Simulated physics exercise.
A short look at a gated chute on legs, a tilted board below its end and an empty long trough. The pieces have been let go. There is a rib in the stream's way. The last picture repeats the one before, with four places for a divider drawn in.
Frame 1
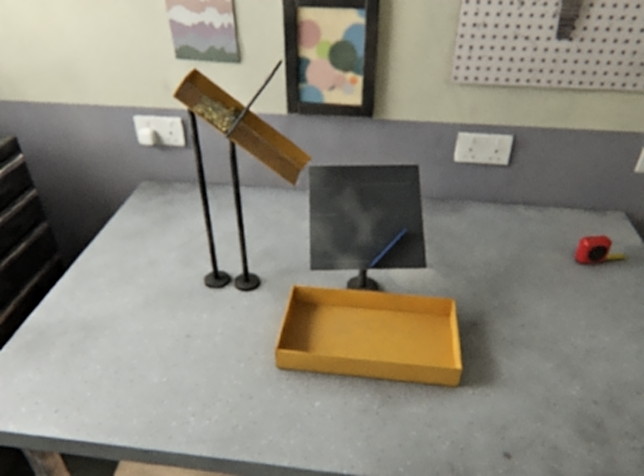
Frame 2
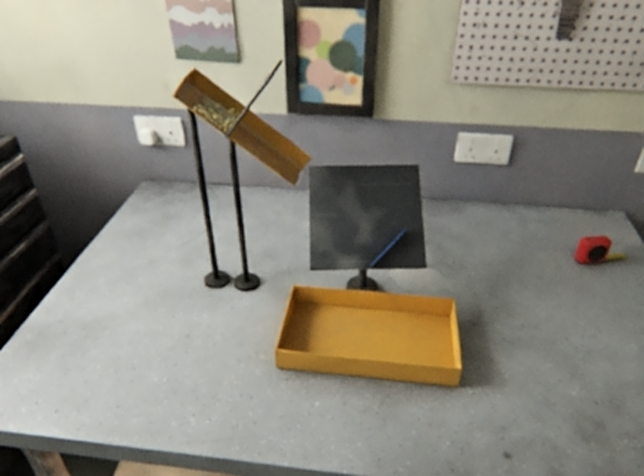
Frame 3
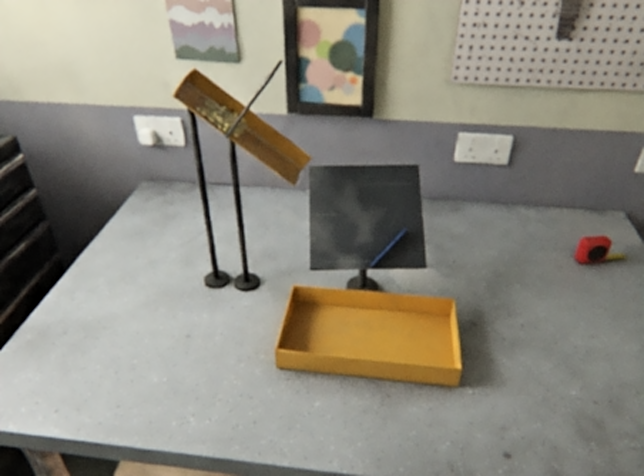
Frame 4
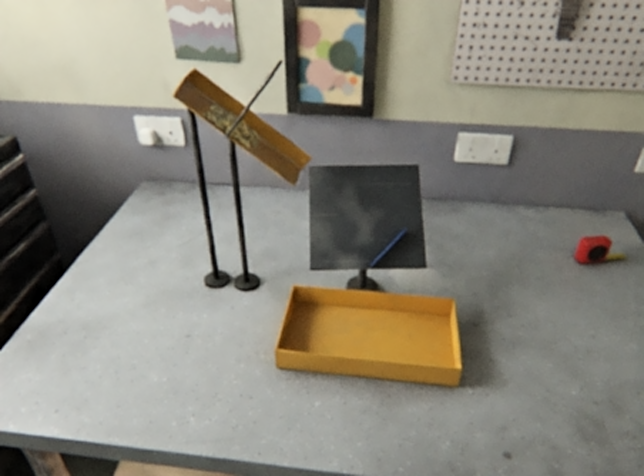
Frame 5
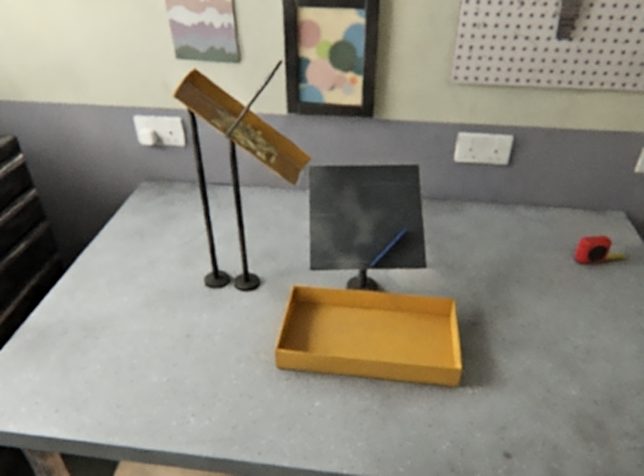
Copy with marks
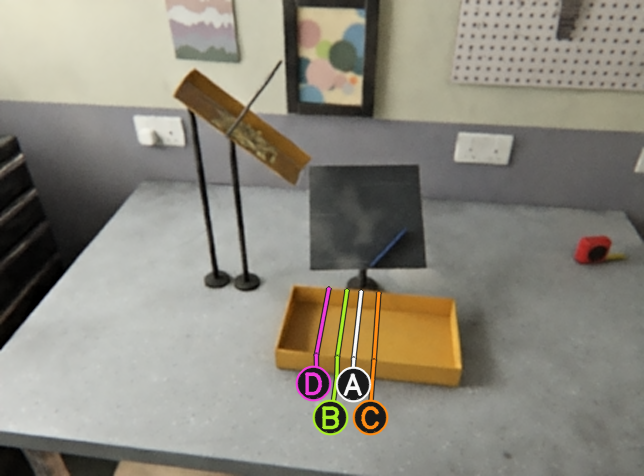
To begin with, a small heap of pale beans sits high in a tilted orange chute on dark legs, above a dark sloping board with a blue rib and an empty orange trough. The beans then slide down the chute to the right, spreading out along its lower part, while everything else stays still.
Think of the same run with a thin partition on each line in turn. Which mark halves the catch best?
It is A.
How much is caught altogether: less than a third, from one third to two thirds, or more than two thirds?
About that: More than two thirds.
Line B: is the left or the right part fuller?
Right.
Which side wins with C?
More lands on the left.
On the marked copy, line A crosses the front rim at (353, 358); line B crosses the front rim at (337, 356); line C crosses the front rim at (374, 360); line D crosses the front rim at (316, 354).
With A, of what is caught, close to two thirds on the left of the divider, close to a third on the right.
With B, of what is caught, a small share on the left of the divider, the bulk on the right.
With C, of what is caught, the bulk on the left of the divider, a small share on the right.
With D, of what is caught, none at all on the left of the divider, the whole lot on the right.
